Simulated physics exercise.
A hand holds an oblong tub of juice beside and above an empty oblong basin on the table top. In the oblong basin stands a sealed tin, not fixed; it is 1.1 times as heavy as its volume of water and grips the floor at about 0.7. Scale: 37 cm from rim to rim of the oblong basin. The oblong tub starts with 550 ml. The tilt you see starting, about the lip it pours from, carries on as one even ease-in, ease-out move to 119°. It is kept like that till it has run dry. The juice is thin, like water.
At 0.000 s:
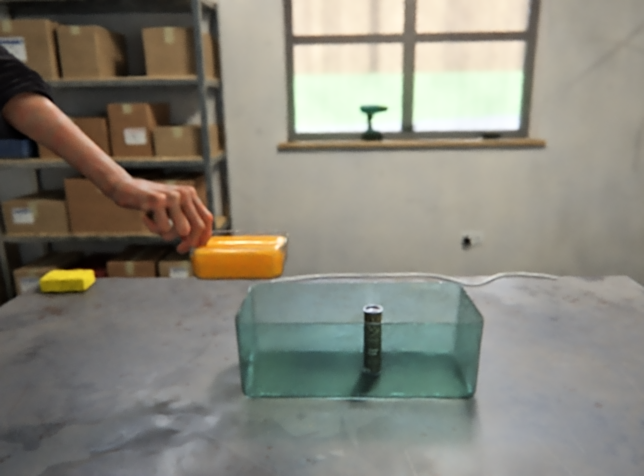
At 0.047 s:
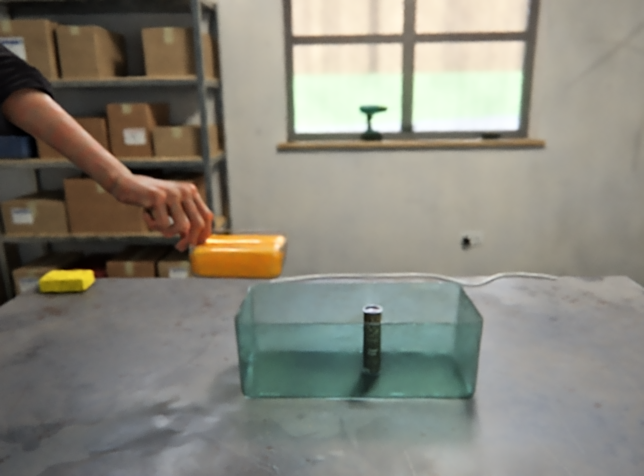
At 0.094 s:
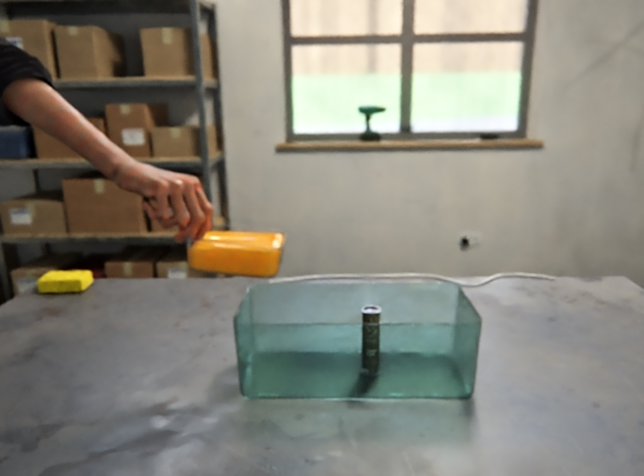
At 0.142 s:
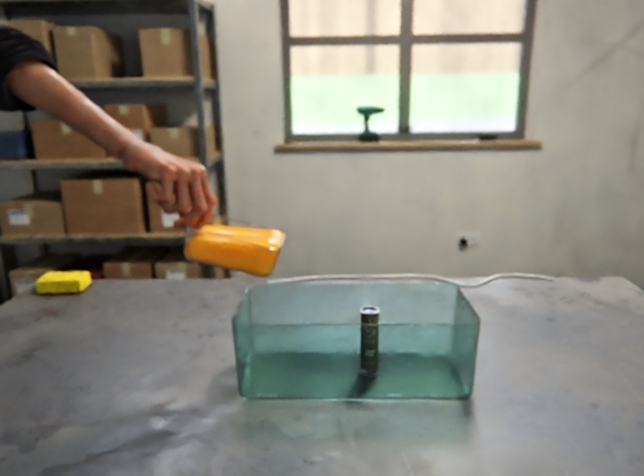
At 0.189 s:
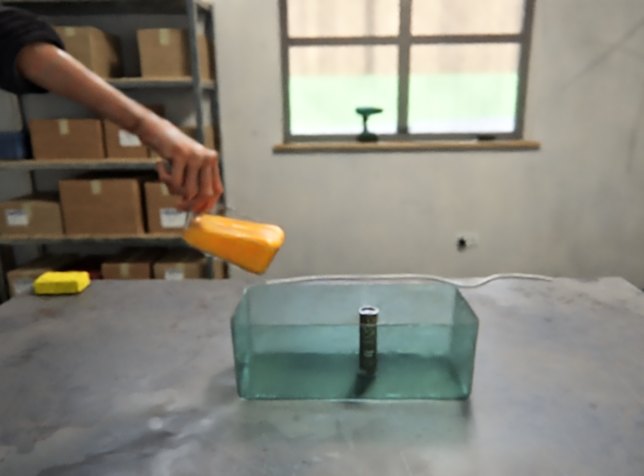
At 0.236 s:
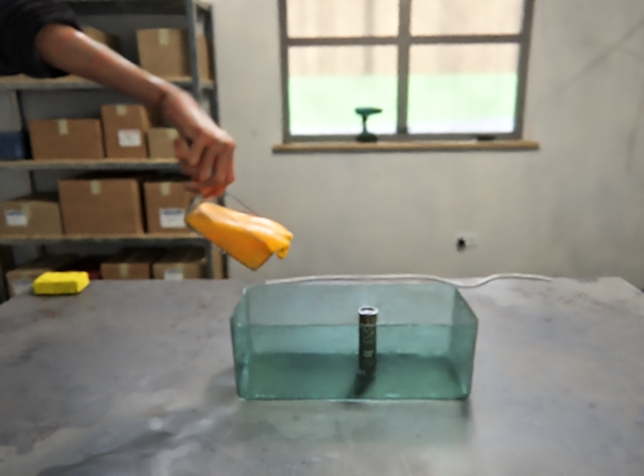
A hand held an oblong tub of orange juice above and to the left of a clear basin with a small tin standing in it, then tilted the tub steadily down to the right.
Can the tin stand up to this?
The tin topples.
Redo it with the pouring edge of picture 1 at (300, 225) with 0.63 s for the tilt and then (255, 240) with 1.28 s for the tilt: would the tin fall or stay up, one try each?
First it stays up; then it keeps standing.
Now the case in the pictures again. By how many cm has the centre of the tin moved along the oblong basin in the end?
About 7.0 cm.
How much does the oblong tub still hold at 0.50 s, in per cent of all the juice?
Near 7 in a hundred.
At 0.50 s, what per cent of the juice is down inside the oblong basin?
About 36 per cent.
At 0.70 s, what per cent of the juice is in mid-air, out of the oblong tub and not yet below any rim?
Some 2 per cent.
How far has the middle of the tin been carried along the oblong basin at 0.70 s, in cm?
Some 3 cm.
After 0.50 s the tilt is 109° and 7 per cent is still to pour; the tin stands where it began.
After 0.70 s the tilt is 119° and 0 per cent is still to pour; the tin leans 34°.
After 0.90 s the tilt is 119° and 0 per cent is still to pour; the tin lies on its side.
After 1.12 s the tilt is 119° and 0 per cent is still to pour; the tin lies on its side.
In the end the tin lies on its side.
